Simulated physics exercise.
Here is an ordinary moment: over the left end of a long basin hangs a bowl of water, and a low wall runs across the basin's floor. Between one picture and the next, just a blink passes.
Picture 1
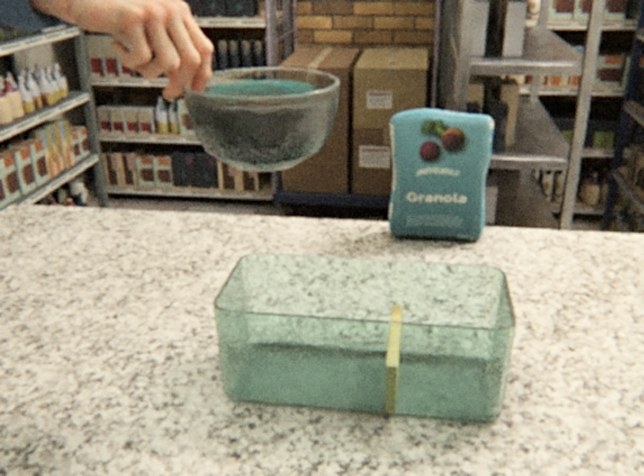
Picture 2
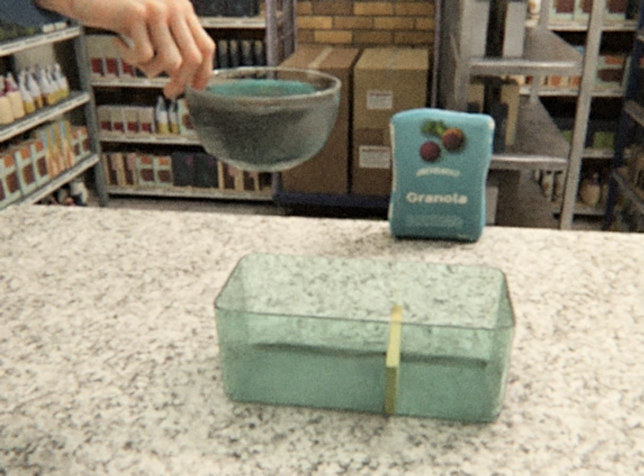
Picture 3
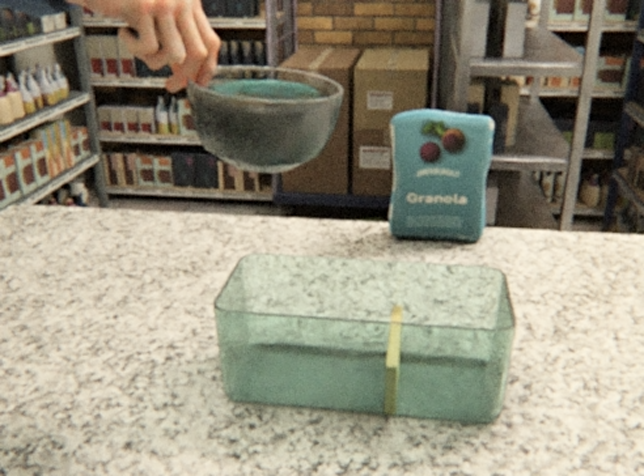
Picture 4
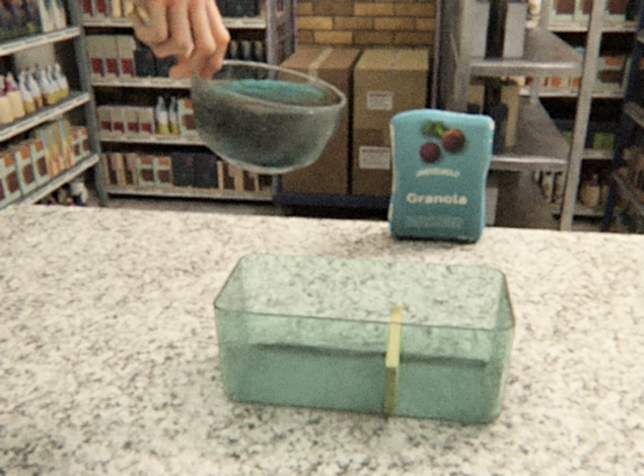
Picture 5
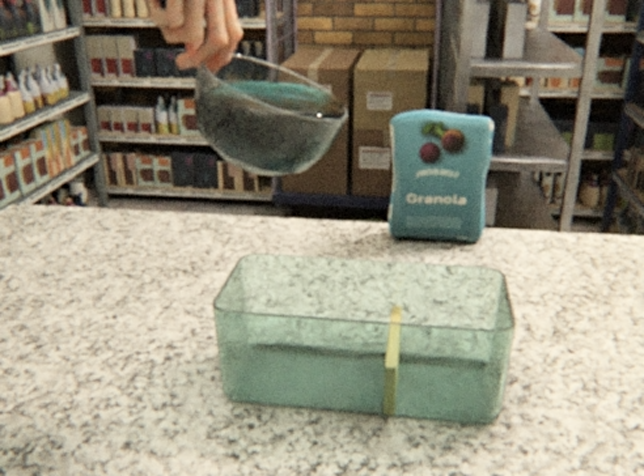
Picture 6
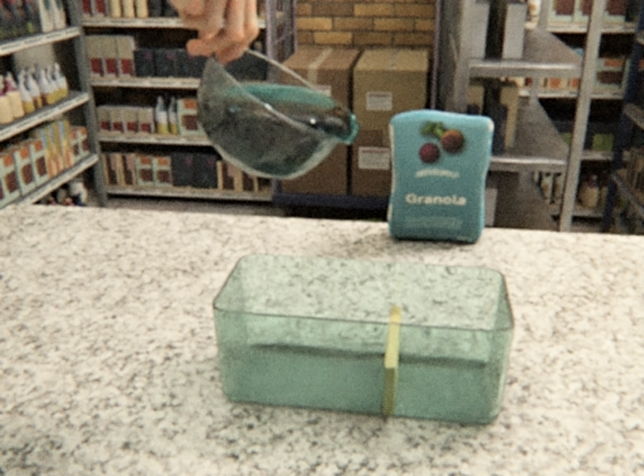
A hand at the upper left holds a clear glass bowl of teal water above a speckled pale counter, seen from the front in a storeroom with stocked shelves and cardboard boxes. Below sits a long, green-tinted clear basin with a yellowish upright strip, and a blue granola bag stands behind it. The hand tilts the bowl rightward, slowly then further, and water reaches over its lowered right rim, while the view stays still.
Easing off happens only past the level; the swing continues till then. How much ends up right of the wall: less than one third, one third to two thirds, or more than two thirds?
One third to two thirds.
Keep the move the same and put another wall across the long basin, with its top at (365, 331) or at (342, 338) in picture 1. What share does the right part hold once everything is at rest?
In order, 75 and 85 in a hundred.
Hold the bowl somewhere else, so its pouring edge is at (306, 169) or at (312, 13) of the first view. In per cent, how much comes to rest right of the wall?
It comes to 5 % the first time and 40 % the second.
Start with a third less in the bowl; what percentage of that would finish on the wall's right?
Best guess: Around 30 %.
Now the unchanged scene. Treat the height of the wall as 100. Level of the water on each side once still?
About 30 left, about 40 right.
A moment on, the tilt is 95° and 19 per cent is still to pour, 4 is left of the wall and 26 right of it.
Next, the tilt is 106° and 1 per cent is still to pour, 41 is left of the wall and 43 right of it.
Then the tilt is 106° and 0 per cent is still to pour, 52 is left of the wall and 43 right of it.
Later the tilt is 106° and 0 per cent is still to pour, 53 is left of the wall and 44 right of it.
In the end 53 per cent lies left of the wall, 44 right of it and 3 outside.
